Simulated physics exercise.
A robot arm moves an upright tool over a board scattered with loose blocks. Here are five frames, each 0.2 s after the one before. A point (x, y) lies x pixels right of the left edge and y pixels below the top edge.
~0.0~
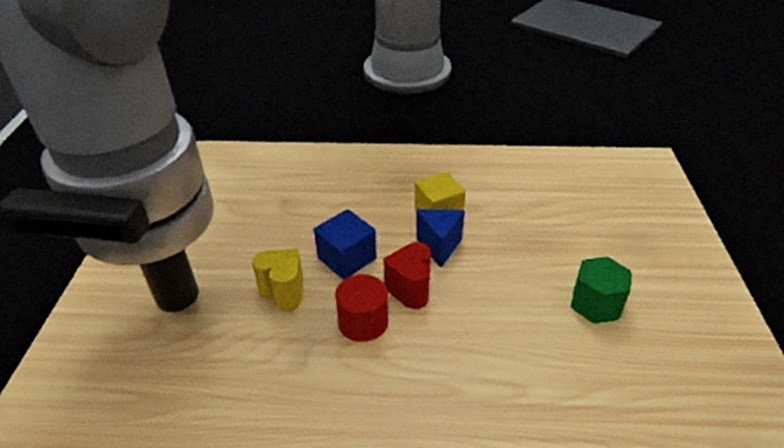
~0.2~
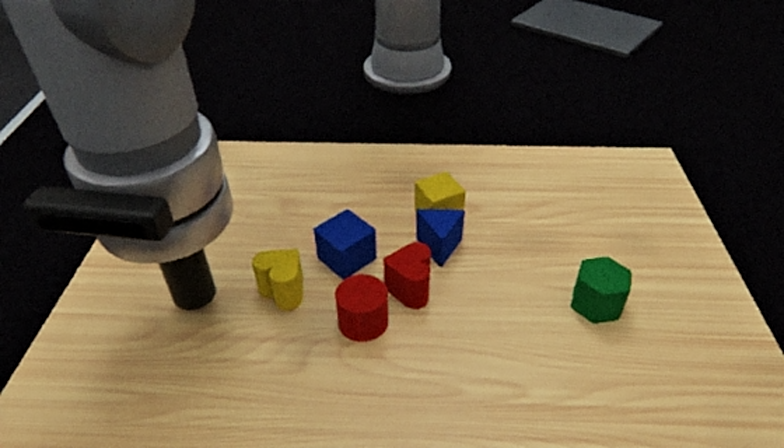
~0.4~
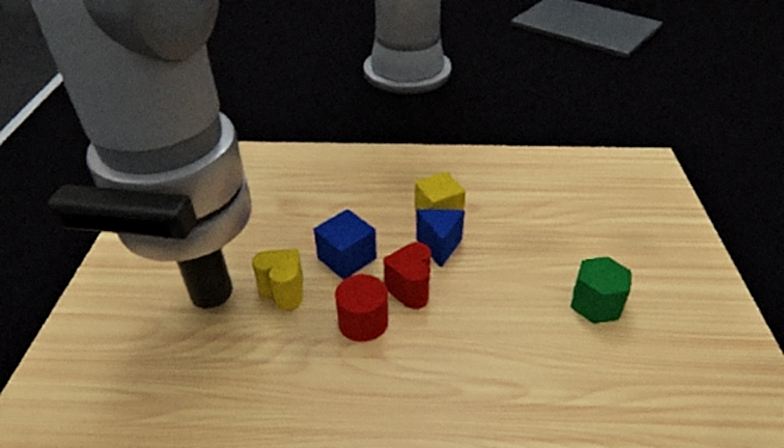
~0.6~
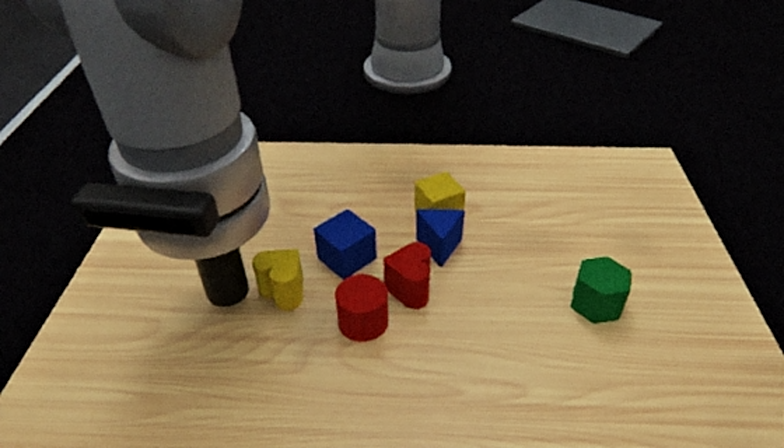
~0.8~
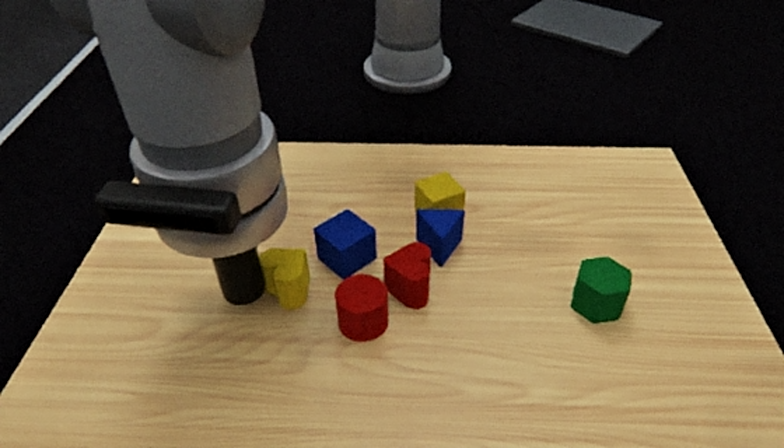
On a light wooden board scattered with colorful blocks, a gray robot arm slid its dark upright tool steadily to the right until it met the yellow heart and nudged it slightly, while the others stayed put.
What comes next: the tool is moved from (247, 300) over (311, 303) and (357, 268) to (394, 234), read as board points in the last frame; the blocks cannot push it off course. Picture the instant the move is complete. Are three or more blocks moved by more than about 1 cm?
Final answer: No.
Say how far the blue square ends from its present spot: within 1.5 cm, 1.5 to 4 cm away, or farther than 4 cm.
Movement: Over 4 cm.
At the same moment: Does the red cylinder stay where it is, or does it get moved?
By the last moment of the path, the red cylinder has stayed put.
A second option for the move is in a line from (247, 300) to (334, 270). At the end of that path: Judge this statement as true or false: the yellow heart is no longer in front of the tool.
False.
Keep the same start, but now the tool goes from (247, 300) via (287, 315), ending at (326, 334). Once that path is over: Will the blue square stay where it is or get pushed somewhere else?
From what I can tell, it will keep its place.
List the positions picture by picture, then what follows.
In the first frame, tool's lower end at (178, 296); yellow heart at (278, 263); blue square at (344, 229); red cylinder at (361, 292); blue triangle at (441, 219).
In the second frame, tool at (195, 295); blocks still.
In the third frame, tool at (212, 293); blocks still.
In the fourth frame, tool at (228, 291); blocks still.
In the fifth frame, tool at (244, 290); yellow heart at (284, 261); blue square at (344, 229); red cylinder at (361, 292); blue triangle at (441, 219).
On the path given first. One third of the way, tool at (310, 293); yellow heart at (322, 248), turned 30° anticlockwise; blue square at (352, 222).
Two thirds of the way, tool at (357, 258); yellow heart at (356, 215), turned 50° anticlockwise; blue square at (375, 191).
At the end, tool at (394, 224); yellow heart at (379, 186), turned 75° anticlockwise; blue square at (383, 163), turned 30° anticlockwise; red cylinder still; blue triangle still.
